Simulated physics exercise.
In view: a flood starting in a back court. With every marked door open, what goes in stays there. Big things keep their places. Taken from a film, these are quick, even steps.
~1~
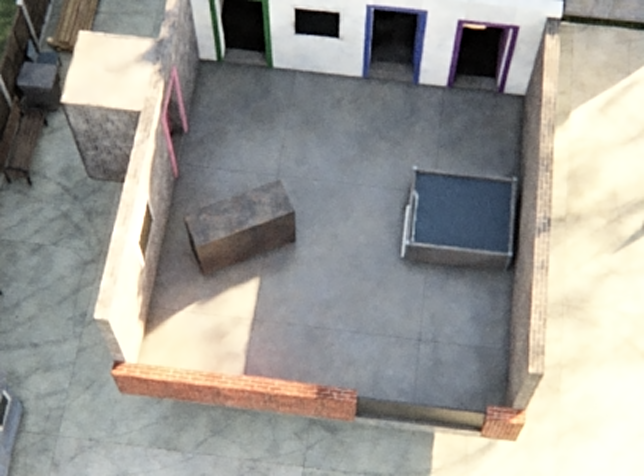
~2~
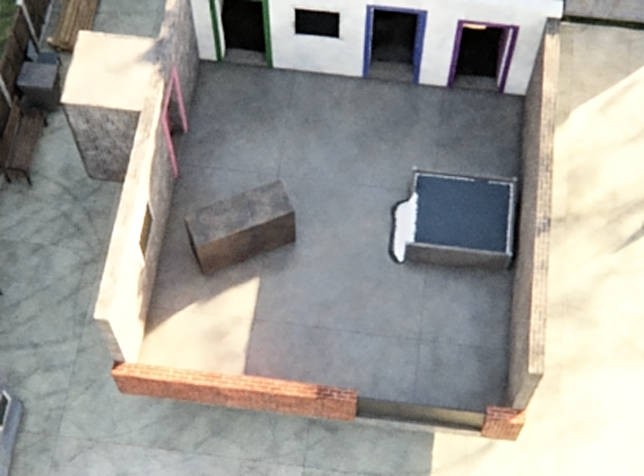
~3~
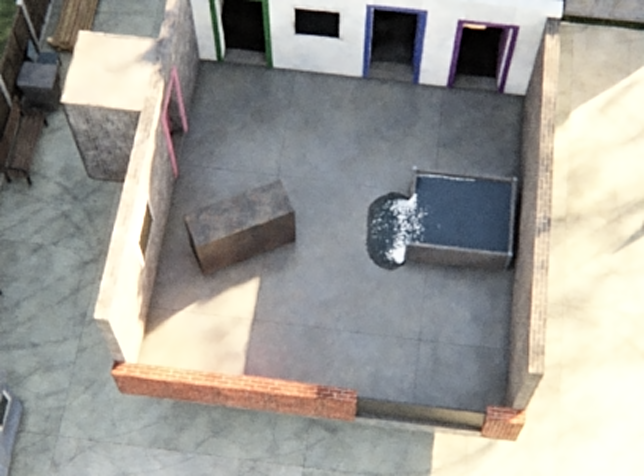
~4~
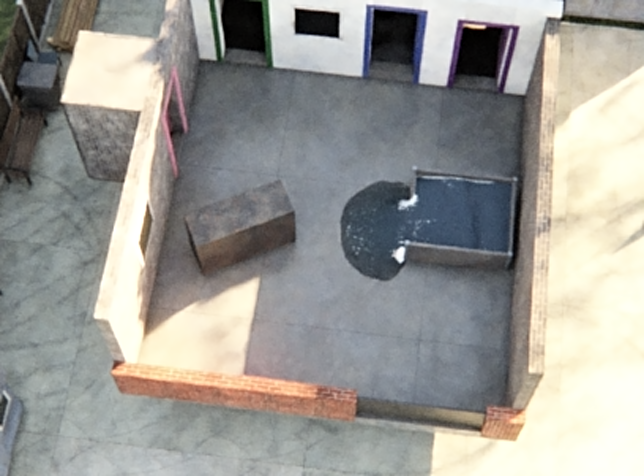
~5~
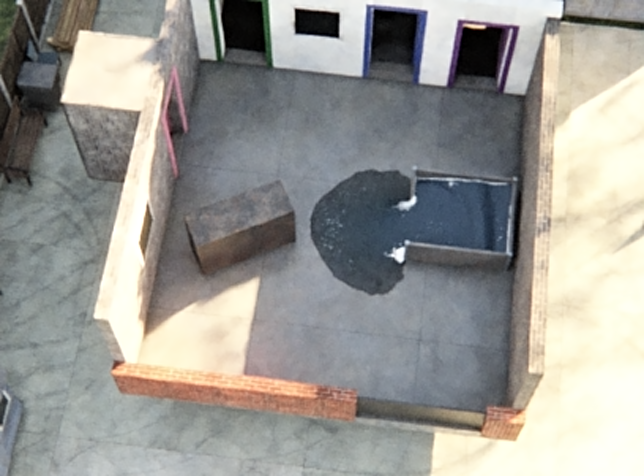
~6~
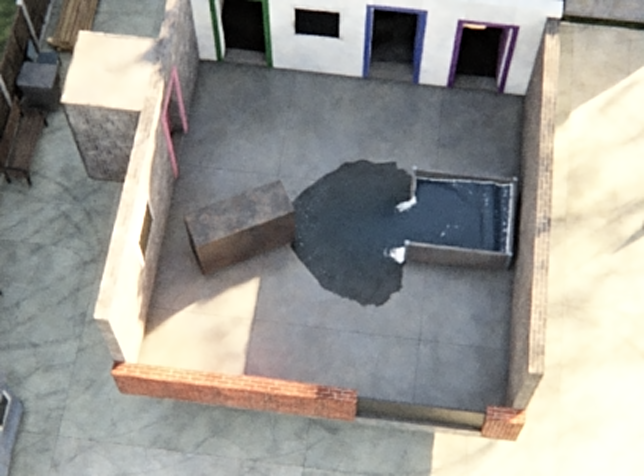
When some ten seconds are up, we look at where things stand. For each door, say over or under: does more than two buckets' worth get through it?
In the end the green door will most likely not exceed two buckets; the purple door will most likely not exceed two buckets; the blue door will most likely not exceed two buckets; the pink door will most likely exceed two buckets.
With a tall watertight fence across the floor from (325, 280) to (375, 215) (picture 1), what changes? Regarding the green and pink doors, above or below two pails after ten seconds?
As I read it, the green door remains below while the pink door remains below.
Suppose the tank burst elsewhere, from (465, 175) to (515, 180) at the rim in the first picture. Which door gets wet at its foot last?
The pink one.
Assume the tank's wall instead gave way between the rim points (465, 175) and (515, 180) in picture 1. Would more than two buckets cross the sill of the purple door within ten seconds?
My reading: The purple door takes more.
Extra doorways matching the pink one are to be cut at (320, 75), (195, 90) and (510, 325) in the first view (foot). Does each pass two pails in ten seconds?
Well, the first is below the limit, the next is above the limit, and the last is below the limit.
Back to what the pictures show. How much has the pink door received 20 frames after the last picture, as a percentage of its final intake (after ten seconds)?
It works out at roughly 70 percent of the ten-second total.
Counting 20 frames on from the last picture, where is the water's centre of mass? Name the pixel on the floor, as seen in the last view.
I'd say near (319, 235).
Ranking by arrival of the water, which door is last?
Result: The purple one.
A moment on, water covers 20 % of the floor; the green door not reached, the purple door not reached, the blue door not reached, the pink door not reached.
Next, water covers 40 % of the floor; the green door not reached, the purple door not reached, the blue door not reached, the pink door wet at the sill, nothing in.
Then, water covers 50 % of the floor; the green door wet at the sill, nothing in, the purple door not reached, the blue door not reached, the pink door over two buckets in.
Later, water covers 60 % of the floor; the green door wet at the sill, nothing in, the purple door not reached, the blue door wet at the sill, nothing in, the pink door over two buckets in.
In the end, water covers 90 % of the floor; the green door wet at the sill, nothing in, the purple door wet at the sill, nothing in, the blue door wet at the sill, nothing in, the pink door over two buckets in.
